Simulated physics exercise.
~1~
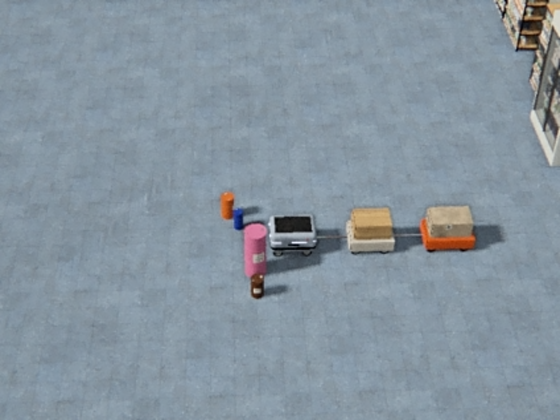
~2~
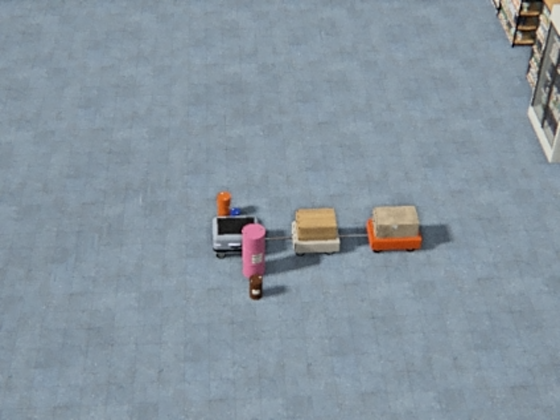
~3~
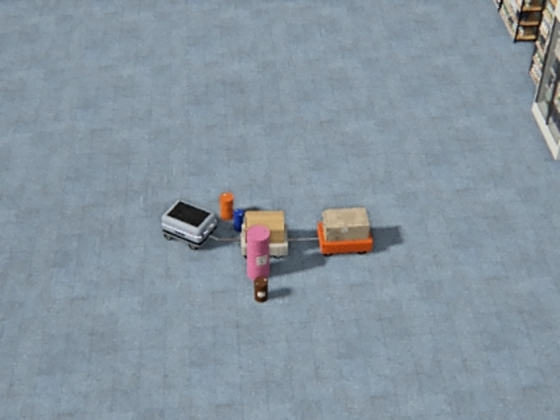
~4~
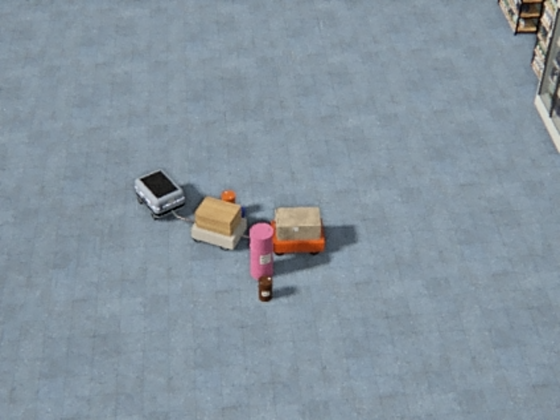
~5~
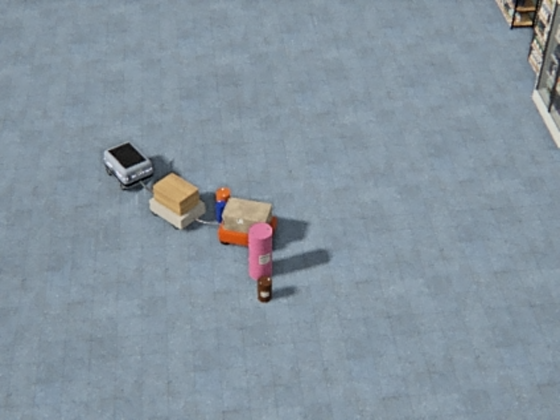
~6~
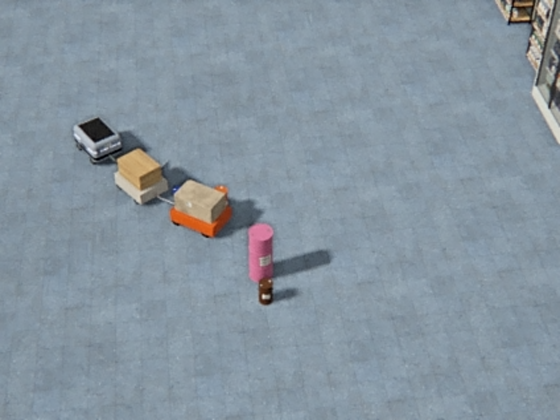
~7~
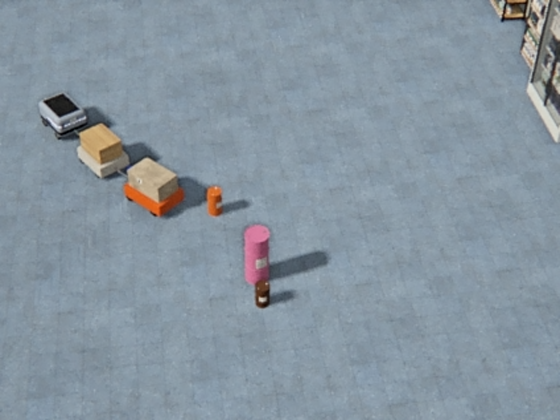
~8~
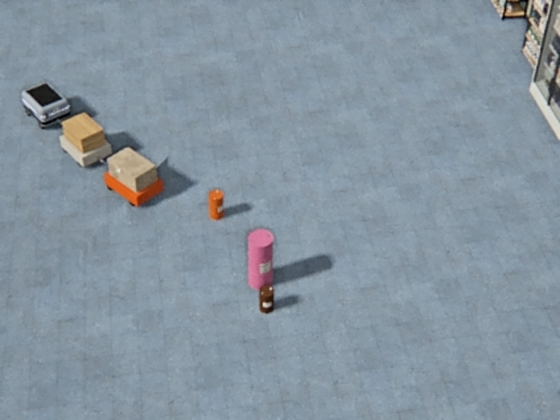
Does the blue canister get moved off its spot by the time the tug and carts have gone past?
Yes, the blue canister is no longer where it stood once the carts have gone by, while the brown canister is still in its place by the pink drum.
